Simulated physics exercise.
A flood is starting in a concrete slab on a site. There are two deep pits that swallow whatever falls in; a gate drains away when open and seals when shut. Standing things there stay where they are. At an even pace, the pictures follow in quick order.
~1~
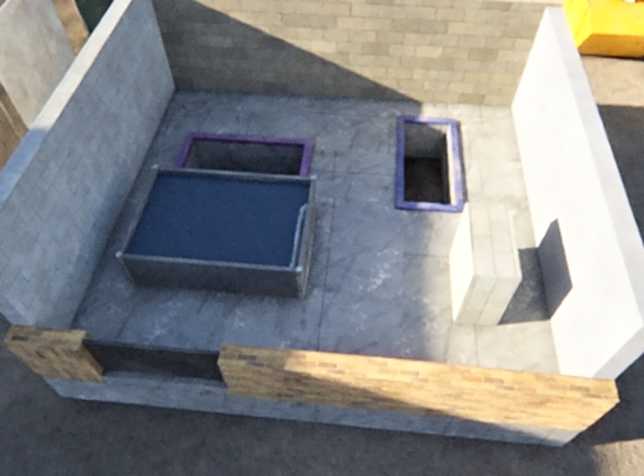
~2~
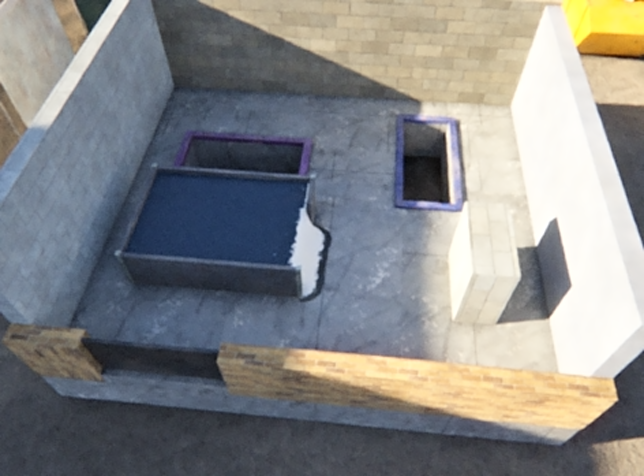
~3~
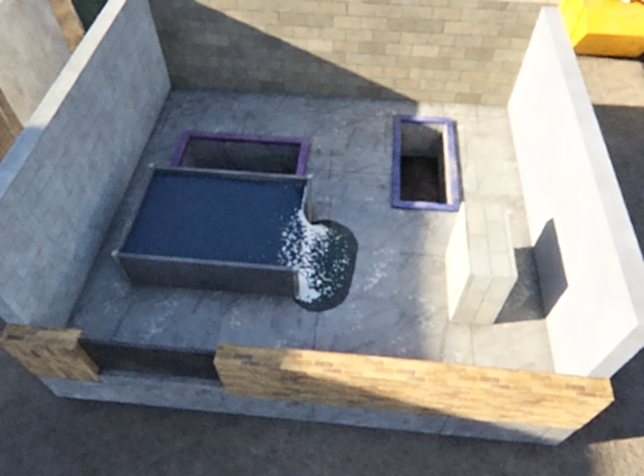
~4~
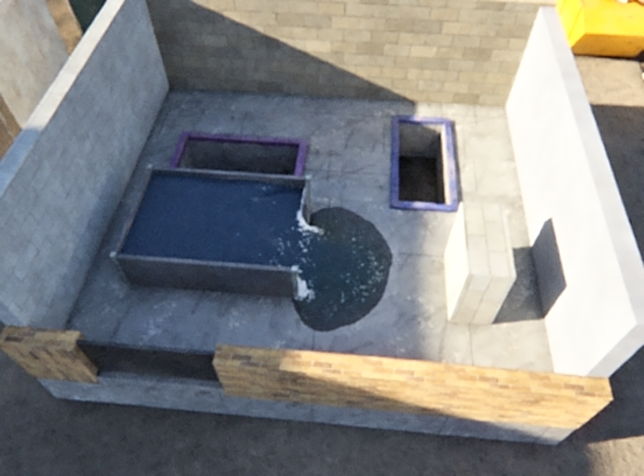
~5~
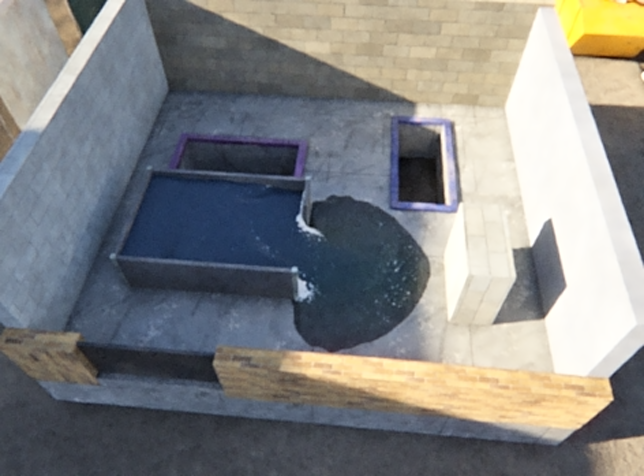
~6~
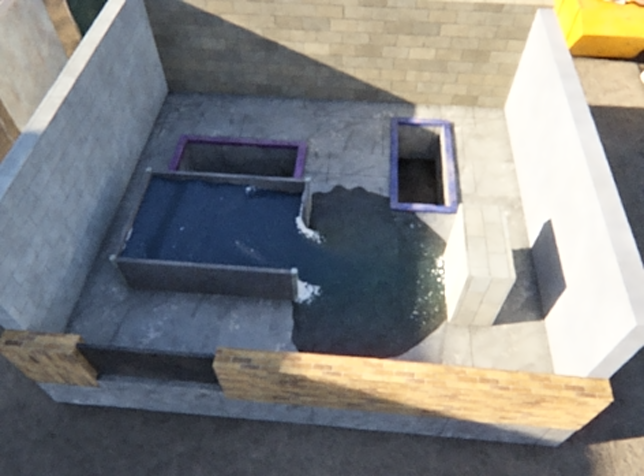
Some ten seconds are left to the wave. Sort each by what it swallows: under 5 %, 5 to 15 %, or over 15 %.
Sorted: Gate under 5 %, purple pit under 5 %, blue pit over 15 %.
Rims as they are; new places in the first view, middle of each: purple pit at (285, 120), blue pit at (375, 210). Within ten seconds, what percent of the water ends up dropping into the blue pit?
Note: Blue pit, 30 percent.
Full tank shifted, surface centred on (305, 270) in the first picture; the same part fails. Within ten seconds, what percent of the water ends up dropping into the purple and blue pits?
Purple 0 %, blue 25 %.
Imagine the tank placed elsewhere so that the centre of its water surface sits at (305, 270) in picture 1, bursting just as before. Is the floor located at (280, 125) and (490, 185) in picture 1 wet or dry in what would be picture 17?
Looking at the two spots in order, the first is bone-dry and the second is waterlogged.
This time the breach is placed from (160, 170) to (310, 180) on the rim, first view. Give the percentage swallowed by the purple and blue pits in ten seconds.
The purple pit takes 45 per cent and the blue pit 6 per cent.
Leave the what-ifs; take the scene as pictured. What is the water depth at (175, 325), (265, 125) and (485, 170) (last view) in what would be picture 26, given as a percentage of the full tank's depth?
I'd say around 0 per cent, then 0 per cent, then 12 per cent.
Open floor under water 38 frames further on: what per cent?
I'd say 75 per cent.
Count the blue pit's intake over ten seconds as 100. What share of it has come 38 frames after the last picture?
About 55 per cent.
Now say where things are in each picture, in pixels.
In the first picture, the tank at (223, 219) is whole and still.
In the second picture, the front is at (317, 230), out from the gap at (303, 254).
In the third picture, the front is at (349, 240), out from the gap at (300, 255).
In the fourth picture, the front is at (384, 253), out from the gap at (299, 256).
In the fifth picture, the front is at (422, 260), out from the gap at (299, 257).
In the sixth picture, the front is at (446, 249), out from the gap at (299, 258).
A moment on, water covers 25 % of the floor; the gate 0 %, the purple pit 0 %, the blue pit 0 %.
Next, water covers 35 % of the floor; the gate 0 %, the purple pit 0 %, the blue pit 1 %.
Then, water covers 40 % of the floor; the gate 0 %, the purple pit 0 %, the blue pit 4 %.
Later, water covers 75 % of the floor; the gate 0 %, the purple pit 0 %, the blue pit 11 %.
In the end, water covers 95 % of the floor; the gate 0 %, the purple pit 0 %, the blue pit 20 %.
